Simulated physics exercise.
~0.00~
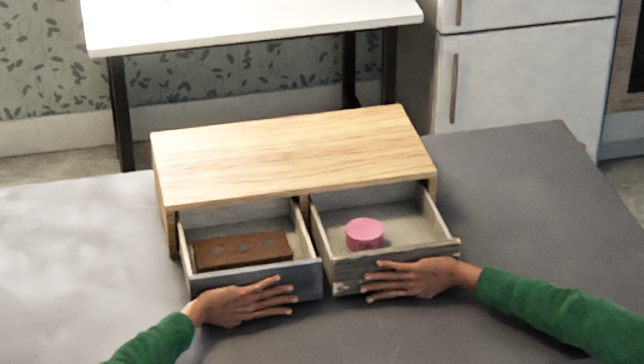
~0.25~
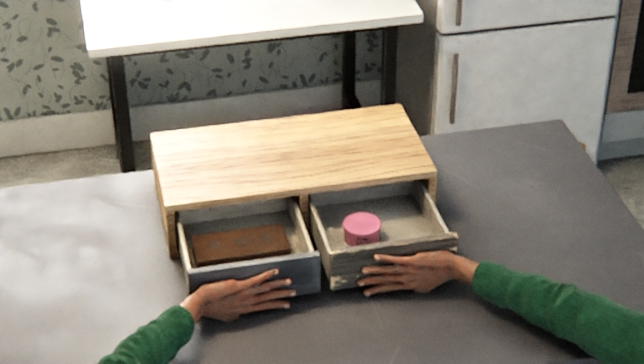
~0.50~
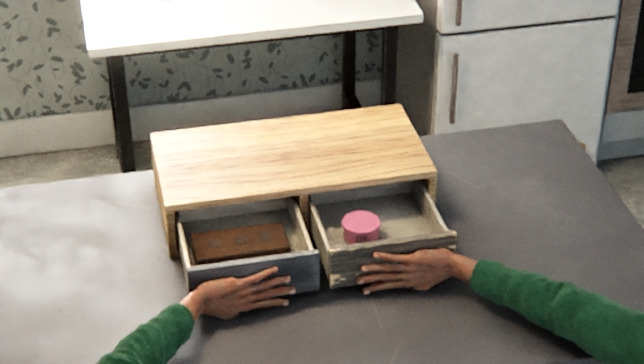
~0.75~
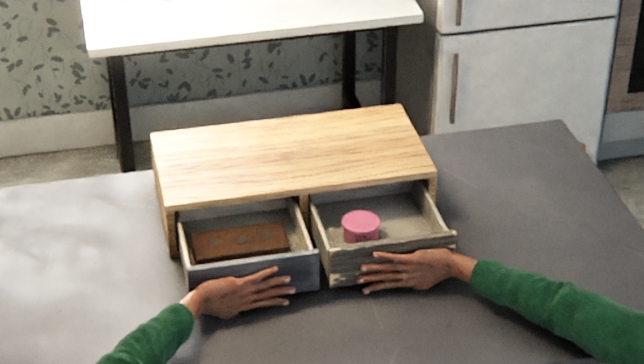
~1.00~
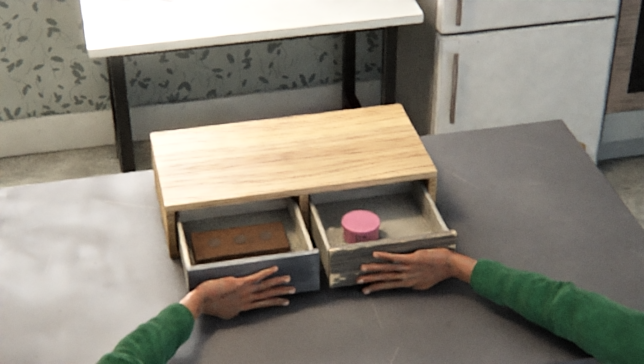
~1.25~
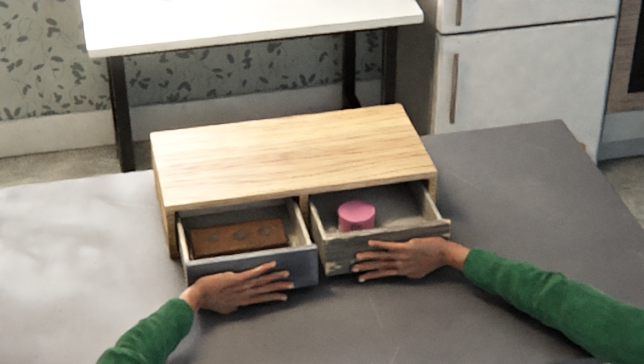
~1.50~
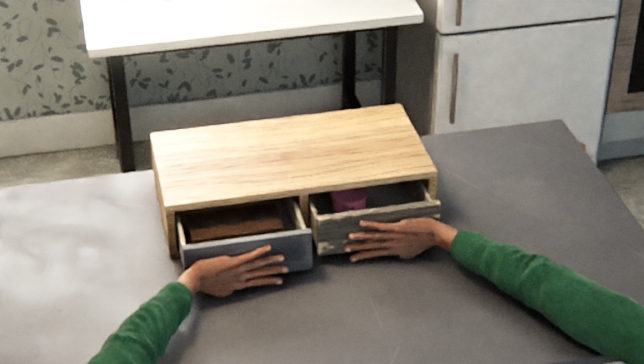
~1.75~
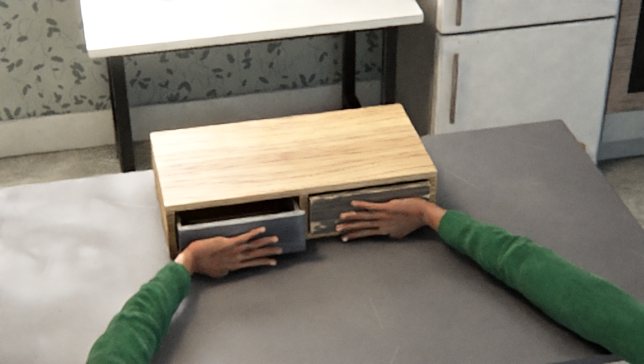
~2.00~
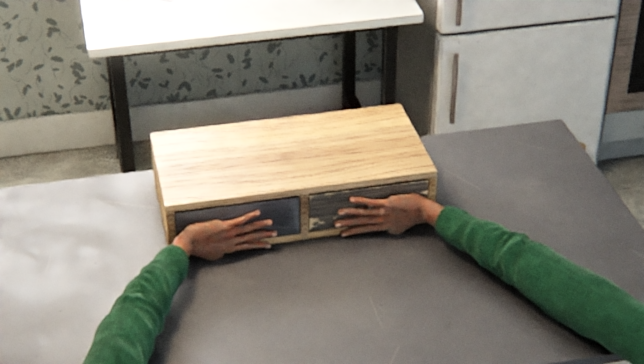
Two hands in green sleeves pushing side-by-side drawers holding a brown brick and pink tin fully shut in a wooden chest.
